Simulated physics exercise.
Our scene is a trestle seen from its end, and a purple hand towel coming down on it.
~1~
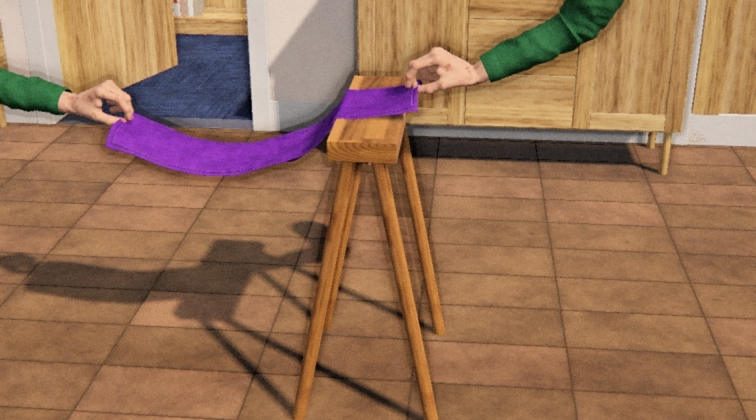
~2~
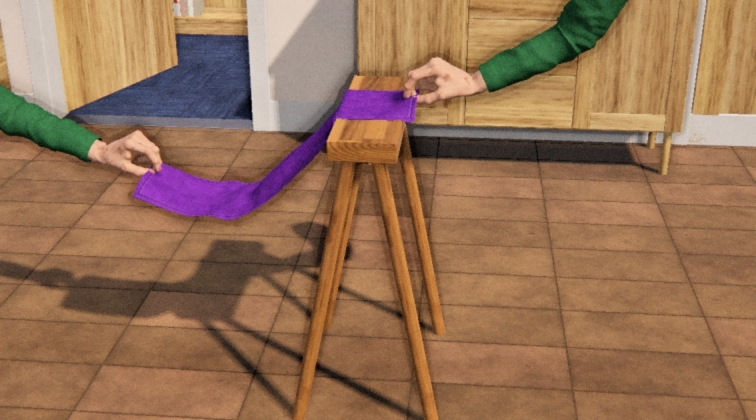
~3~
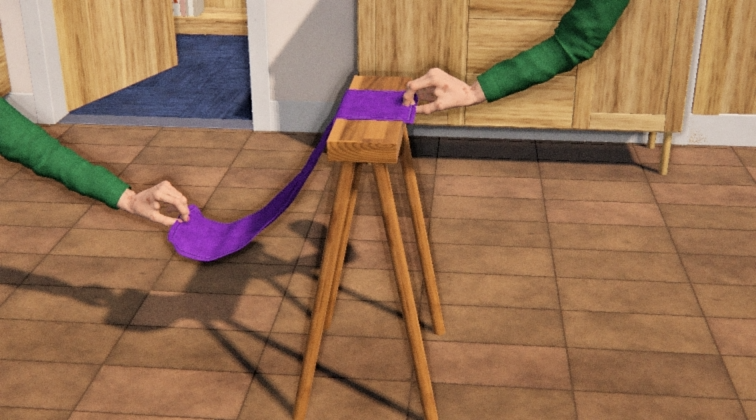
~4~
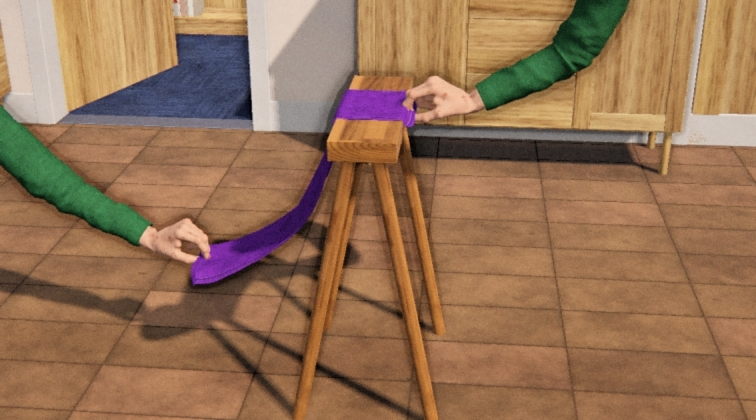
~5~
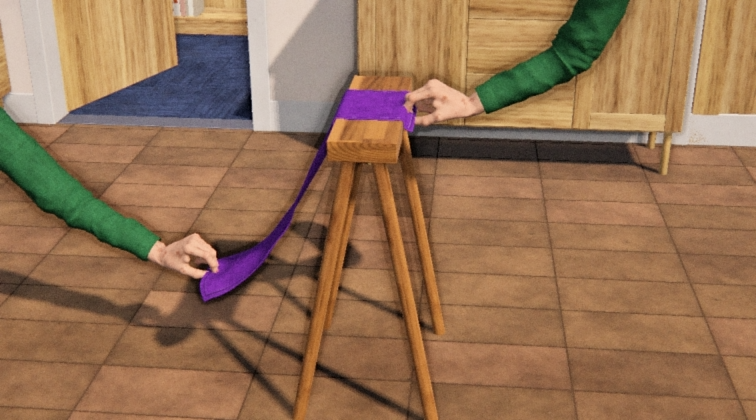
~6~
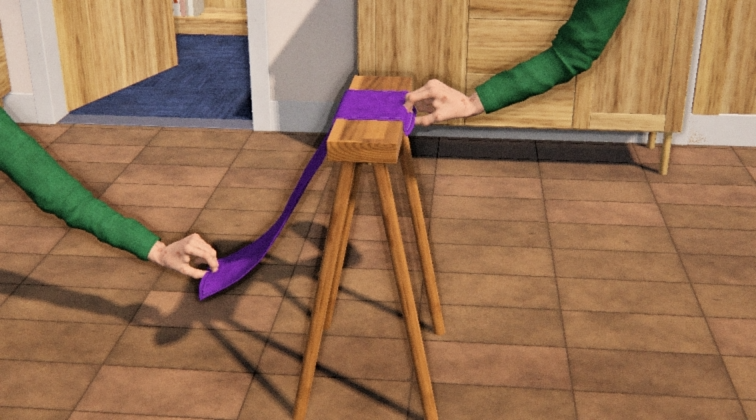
A purple strip of cloth, held at each end by a hand in a green sleeve, lies across a wooden trestle seen end-on from slightly above in a room with brown floor tiles. Pale wooden cabinets and a doorway onto blue flooring stand behind. The left hand lowers its end down and inward, then barely moves, while the right hand stays almost still and the camera keeps steady.
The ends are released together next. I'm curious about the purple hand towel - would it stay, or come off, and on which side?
I'd expect it to be off on the left.
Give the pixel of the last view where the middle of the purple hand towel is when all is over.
At about (312, 368).
Then, 0.32 s on from there, hand towel clear of the top and falling near (311, 253).
Then, 0.60 s on from there, hand towel in a heap on the floor near (314, 366).
In the end, hand towel in a heap on the floor near (312, 369). The purple hand towel slips off to the left.
